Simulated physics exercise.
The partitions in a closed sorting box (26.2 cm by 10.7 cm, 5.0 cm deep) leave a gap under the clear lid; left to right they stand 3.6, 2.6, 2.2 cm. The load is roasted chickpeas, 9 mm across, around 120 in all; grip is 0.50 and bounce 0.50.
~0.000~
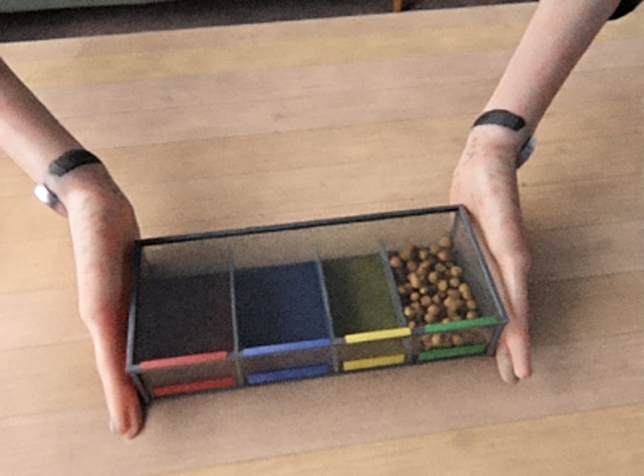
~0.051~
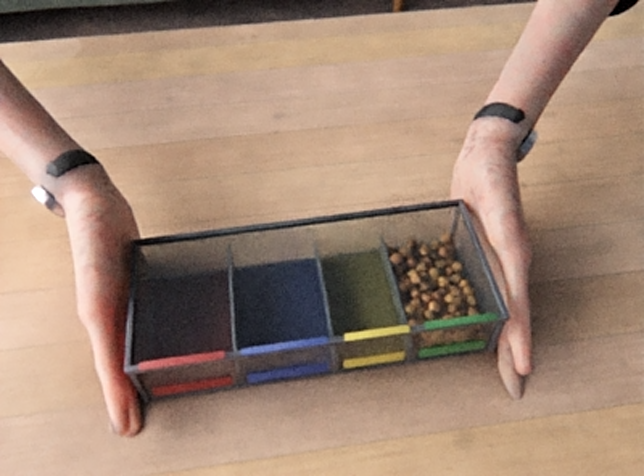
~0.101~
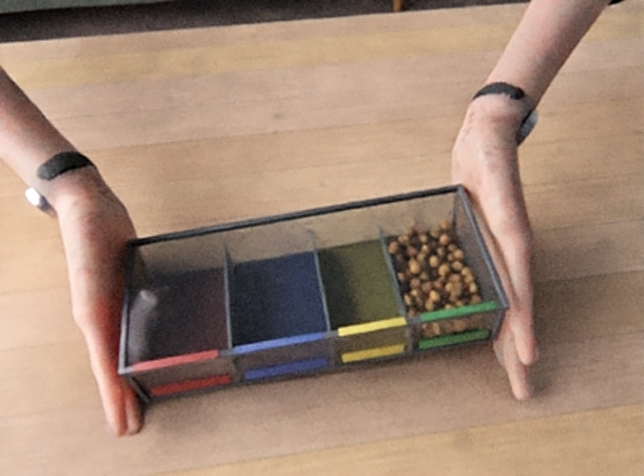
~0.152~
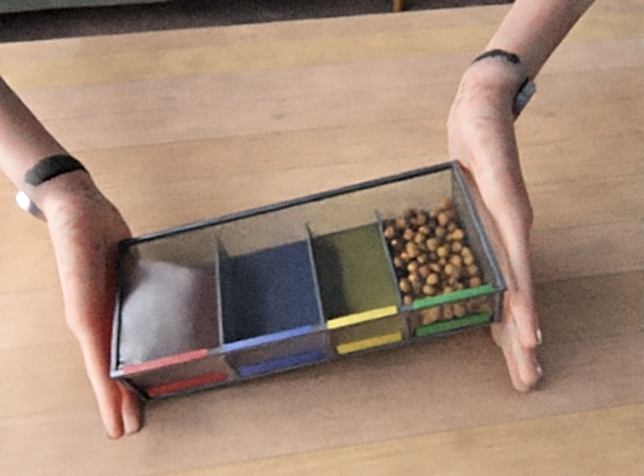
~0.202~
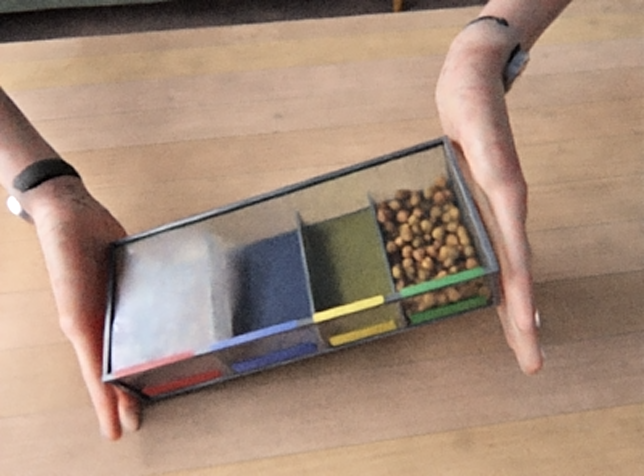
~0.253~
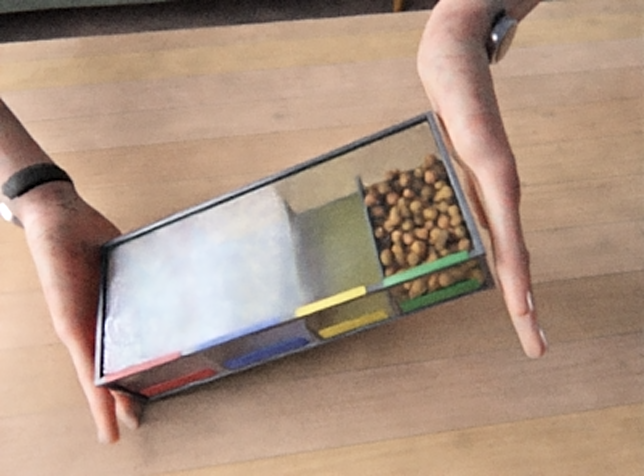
Two hands hold a clear-lidded box above a pale wooden table, seen from above, its four compartments marked red, blue, yellow and green from left to right. Small round brown pieces fill much of the green-marked compartment at the right, while the others look empty. The hands tilt the box steadily, right end rising and left end lowering, as pale glare spreads rightward across the lid.
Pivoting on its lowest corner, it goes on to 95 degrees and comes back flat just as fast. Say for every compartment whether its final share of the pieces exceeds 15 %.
Result: Red: Crosses the line; blue: Crosses the line; green: Stays behind the line; yellow: Stays behind the line.
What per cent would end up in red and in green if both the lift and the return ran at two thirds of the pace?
In that case red 50; green 5.
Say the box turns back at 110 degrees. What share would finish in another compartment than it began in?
I'd estimate around 100 per cent.
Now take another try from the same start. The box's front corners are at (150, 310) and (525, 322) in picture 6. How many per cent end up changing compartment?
That gives some 0 per cent.
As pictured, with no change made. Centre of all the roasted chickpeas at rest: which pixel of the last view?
My guess is close to (246, 351).
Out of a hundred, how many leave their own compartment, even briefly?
Around 100 in a hundred.
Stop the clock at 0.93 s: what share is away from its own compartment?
Near 65 in a hundred.
After 0.93 s, tilt 94 degrees; red 10 %, blue 15 %, green 35 %, yellow 40 %.
After 1.39 s, tilt 39 degrees; red 50 %, blue 45 %, yellow 5 %.
After 1.92 s, tilt 0 degrees; red 50 %, blue 45 %, yellow 5 %.
In the end, at 2.8 s, red 50 %, blue 45 %, green 0 %, yellow 5 %.
